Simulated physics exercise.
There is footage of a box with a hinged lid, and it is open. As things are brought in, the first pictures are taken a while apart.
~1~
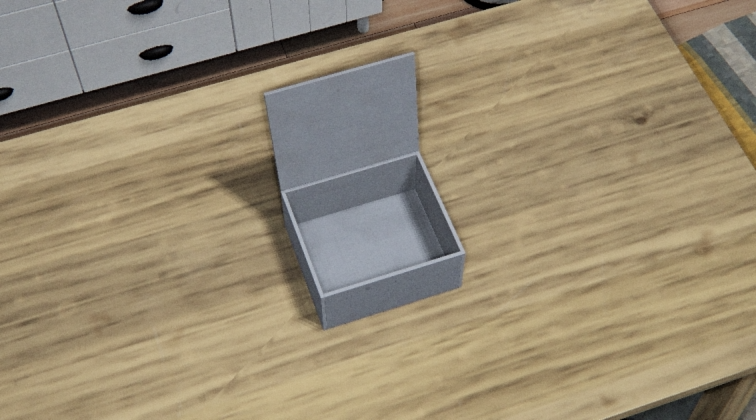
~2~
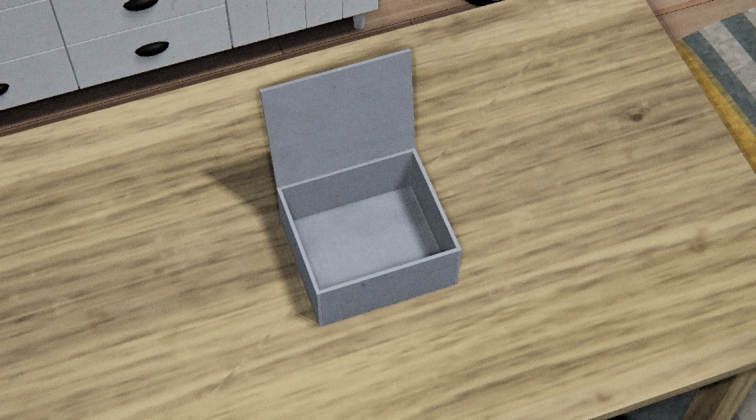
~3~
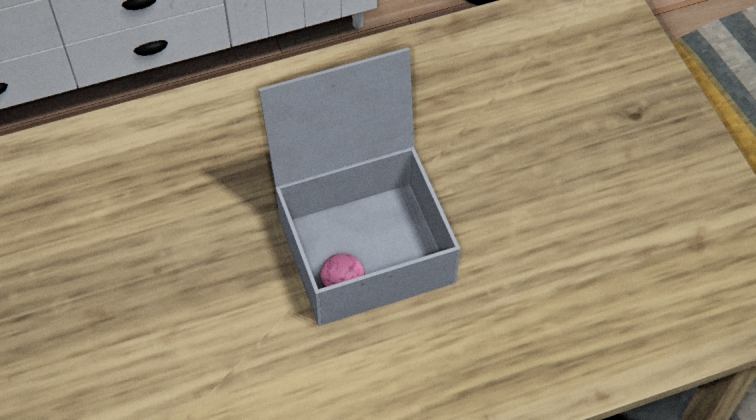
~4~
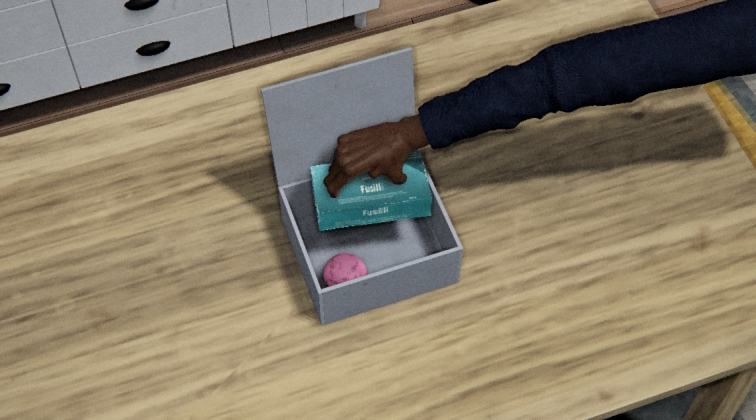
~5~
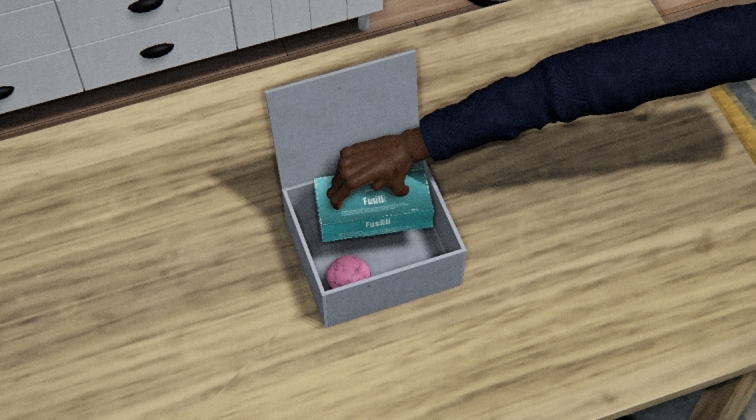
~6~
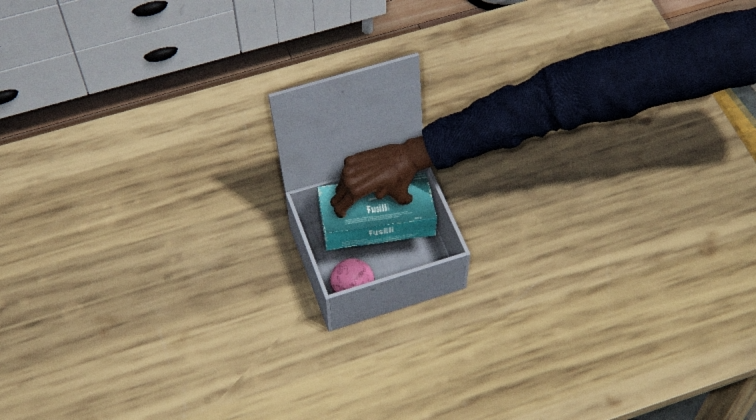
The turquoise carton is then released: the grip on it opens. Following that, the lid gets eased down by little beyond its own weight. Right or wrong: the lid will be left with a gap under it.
Wrong, it closes.
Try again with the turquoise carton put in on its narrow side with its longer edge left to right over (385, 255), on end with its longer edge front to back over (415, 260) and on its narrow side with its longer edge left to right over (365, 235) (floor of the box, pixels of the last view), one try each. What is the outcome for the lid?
In the first case it closes; in the second case it stays ajar; in the third case it sits on the rim.
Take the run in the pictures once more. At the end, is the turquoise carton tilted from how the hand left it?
By the end it has kept its angle.
Then, 0.40 s later than the last frame, turquoise carton moved a little near (377, 235).
Then, 1.40 s later than the last frame, lid 72° above the rim; turquoise carton moved a little near (377, 235).
Then, 1.80 s later than the last frame, lid 40° above the rim; turquoise carton moved a little near (377, 235).
Then, 2.10 s later than the last frame, lid 8° above the rim; turquoise carton moved a little near (377, 235).
When it is over, lid shut; moved from the start, turquoise carton; pink ball as before. End places, in pixels of the last picture, turquoise carton near (377, 235).
